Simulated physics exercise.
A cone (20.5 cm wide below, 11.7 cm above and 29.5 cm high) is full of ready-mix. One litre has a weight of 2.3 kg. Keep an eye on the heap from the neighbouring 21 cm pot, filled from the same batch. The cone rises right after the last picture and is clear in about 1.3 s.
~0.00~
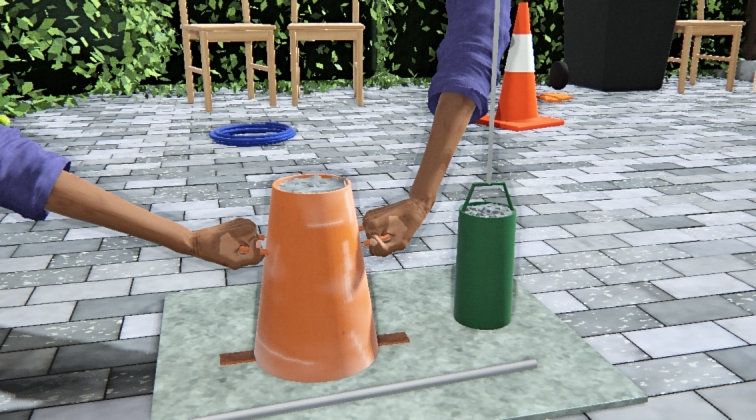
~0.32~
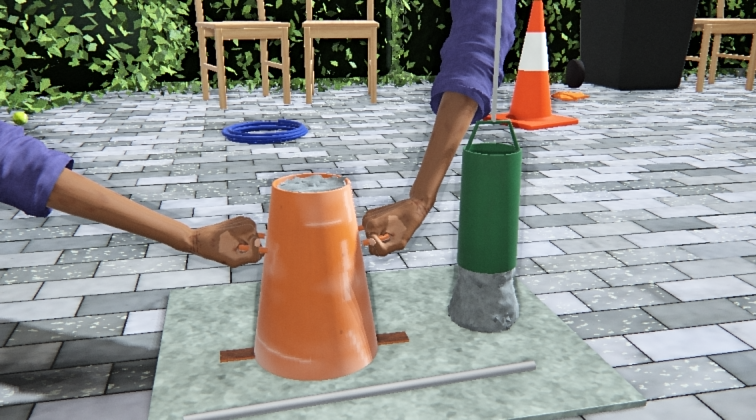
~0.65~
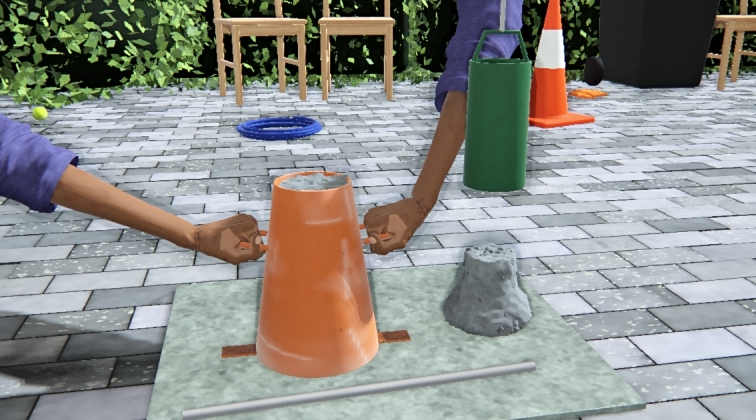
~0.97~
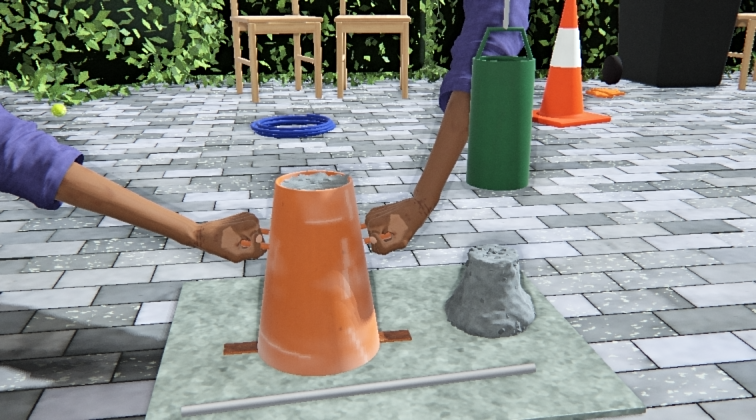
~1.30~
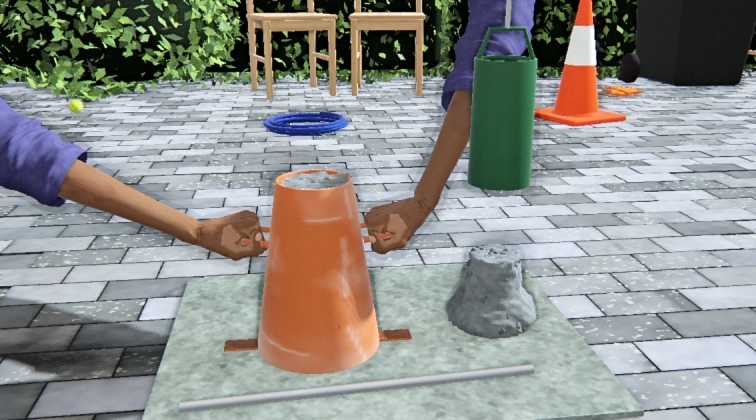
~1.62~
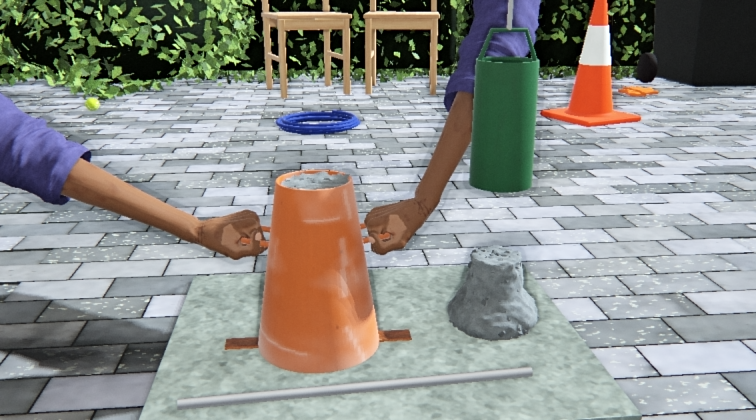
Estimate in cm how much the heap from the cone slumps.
12 cm.
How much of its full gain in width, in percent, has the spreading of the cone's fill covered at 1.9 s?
20 %.
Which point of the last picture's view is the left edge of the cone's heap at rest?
About pixel (234, 349).
After 1.9 s, the cone is up 5.3 cm; the ready-mix has come down 4.1 cm to 25 cm and is 23 cm wide.
After 2.3 s, the cone is up 19 cm; the ready-mix has come down 12 cm to 18 cm and is 30 cm wide.
After 2.6 s, the cone is up 30 cm; the ready-mix has come down 12 cm to 18 cm and is 30 cm wide.
After 3.0 s, the cone is clear; the ready-mix has come down 12 cm to 18 cm and is 30 cm wide.
After 3.6 s, at rest, the cone is clear; the ready-mix has come down 12 cm to 18 cm and is 30 cm wide.
